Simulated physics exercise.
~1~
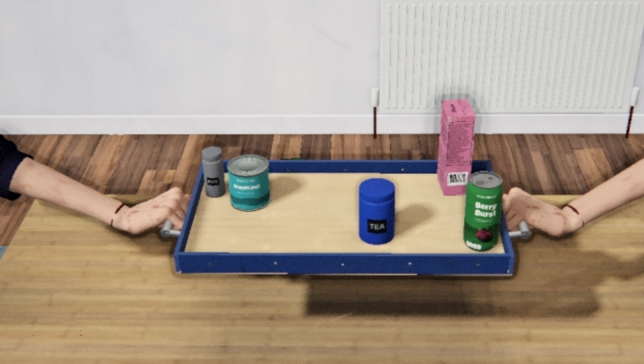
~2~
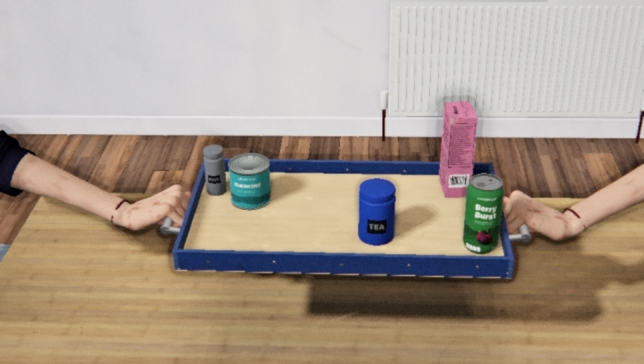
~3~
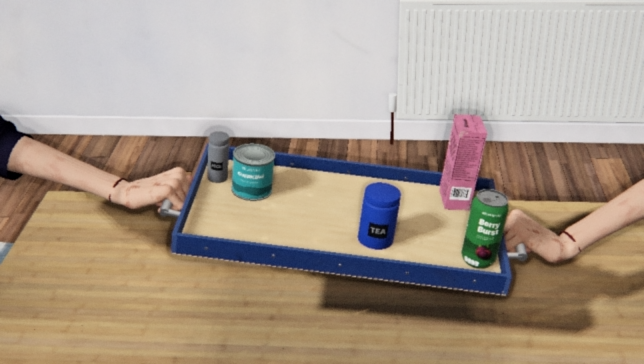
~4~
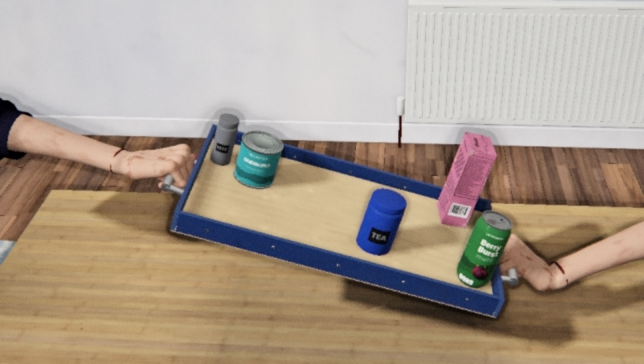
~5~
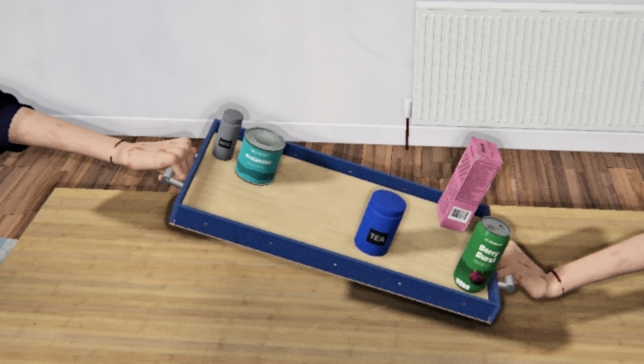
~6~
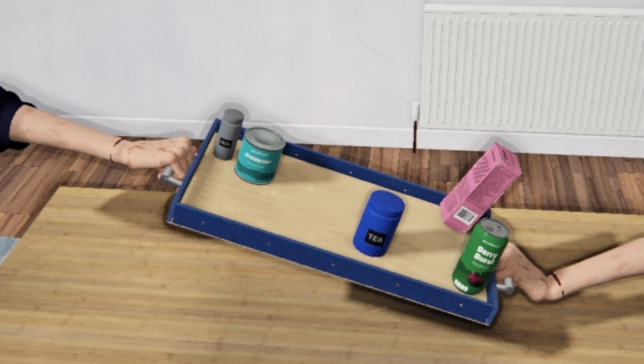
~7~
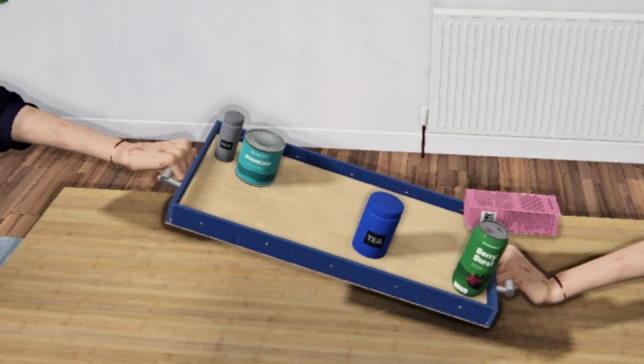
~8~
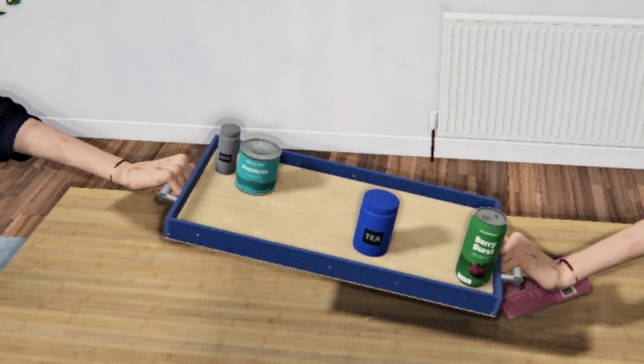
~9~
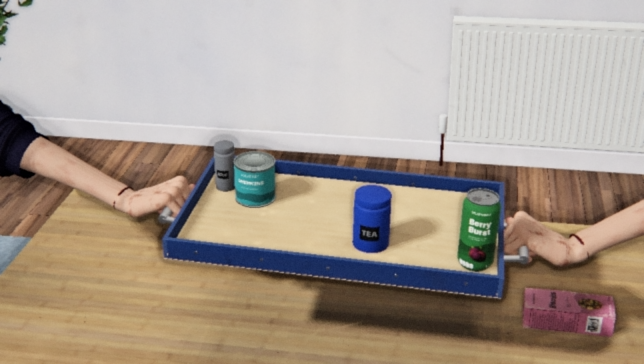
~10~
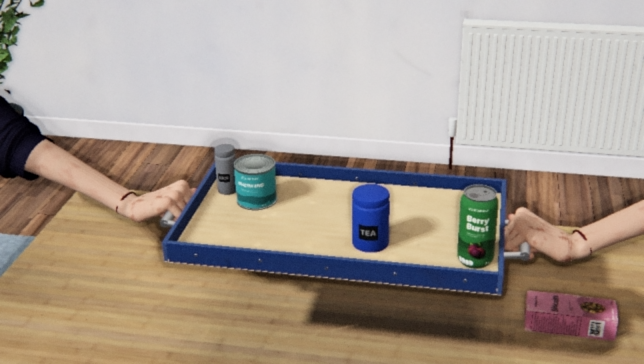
A pink carton topples off a tray as two hands tilt it right, then level it.
